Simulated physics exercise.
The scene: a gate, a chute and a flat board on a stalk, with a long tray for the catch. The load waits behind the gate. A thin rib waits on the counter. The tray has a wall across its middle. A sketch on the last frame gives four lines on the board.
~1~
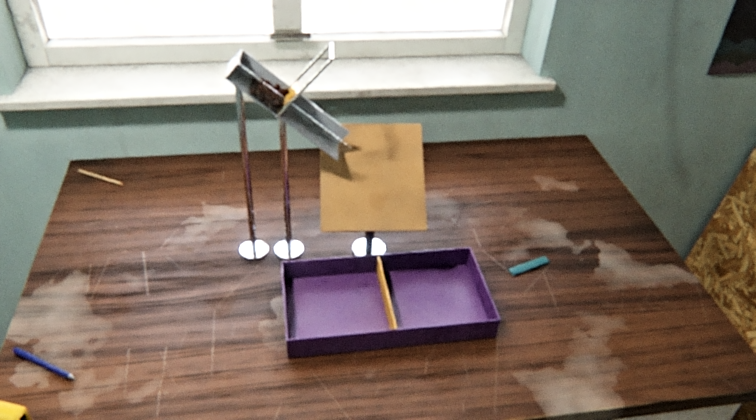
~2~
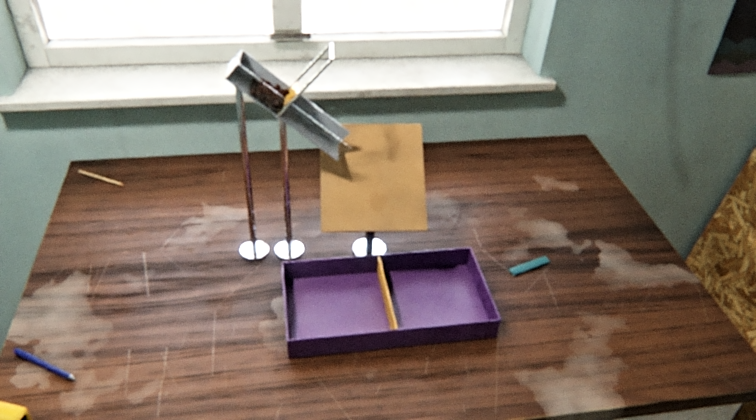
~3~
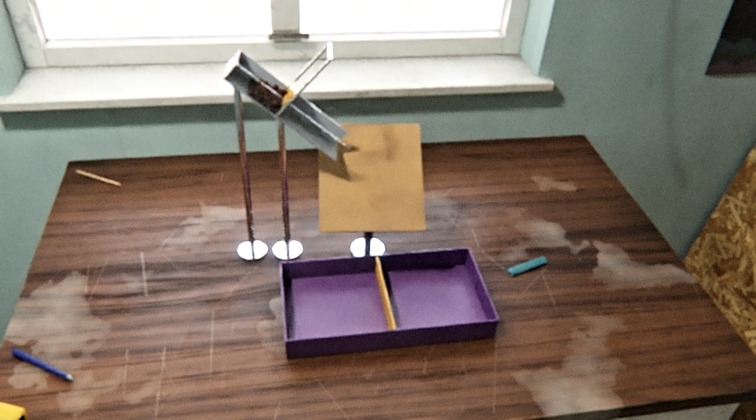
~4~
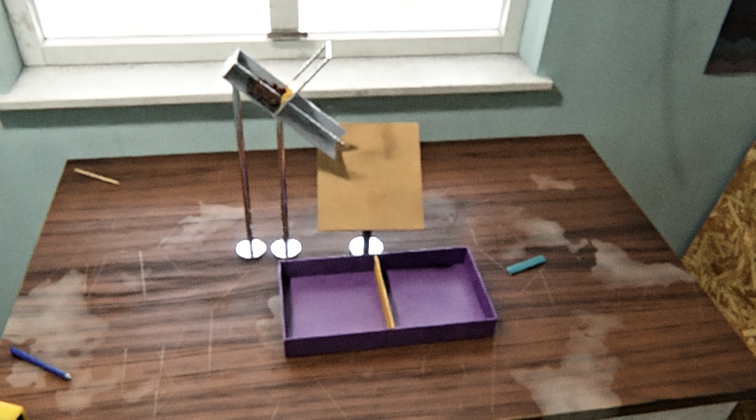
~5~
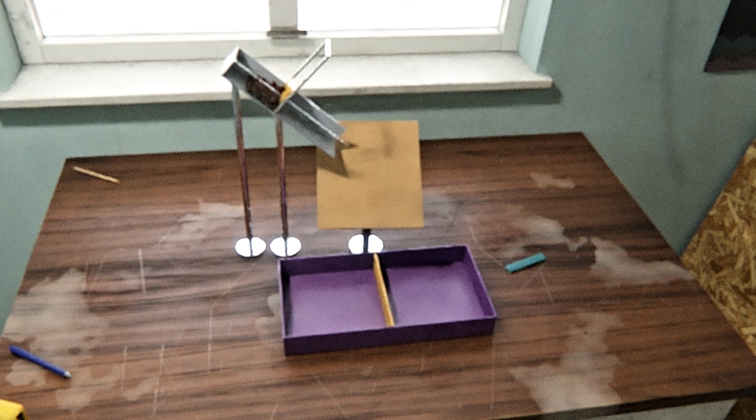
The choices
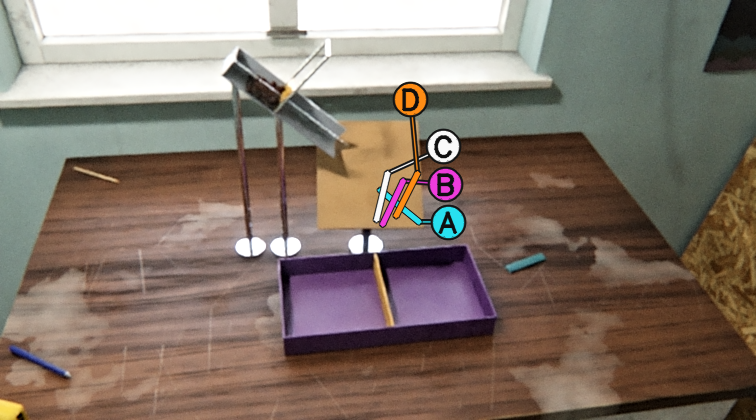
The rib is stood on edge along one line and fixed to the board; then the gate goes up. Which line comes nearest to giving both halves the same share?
D beats the others.
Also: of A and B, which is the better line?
That would be A.
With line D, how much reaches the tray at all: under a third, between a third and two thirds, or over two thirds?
It is over two thirds.
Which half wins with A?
The right half.
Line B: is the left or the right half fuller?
Left.
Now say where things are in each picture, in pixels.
In the first picture, load behind the gate (270, 93), allspice berries; lip of the chute (337, 152), sloping fairly steeply.
In the second picture, middle of the board (373, 176), tilted fairly steeply; middle of its low edge (375, 231); of its high edge (371, 124).
In the third picture, front corners of the tray (286, 340) and (498, 320); front end of its middle wall (395, 330); gate still shut (293, 91).
In the fourth picture, middle of the load (267, 92); lip (335, 152).
In the fifth picture, middle of the load (267, 90); lip (334, 150).
On the marked copy, line A from (380, 190) to (419, 221); line B from (403, 180) to (382, 224); line C from (387, 173) to (376, 219); line D from (417, 173) to (396, 215).
For line A, of what is caught, roughly a quarter in the left half, the larger part in the right.
For line B, of what is caught, almost all in the left half, about a tenth in the right.
For line C, of what is caught, the larger part in the left half, about a tenth in the right.
For line D, of what is caught, roughly half in the left half, roughly half in the right.
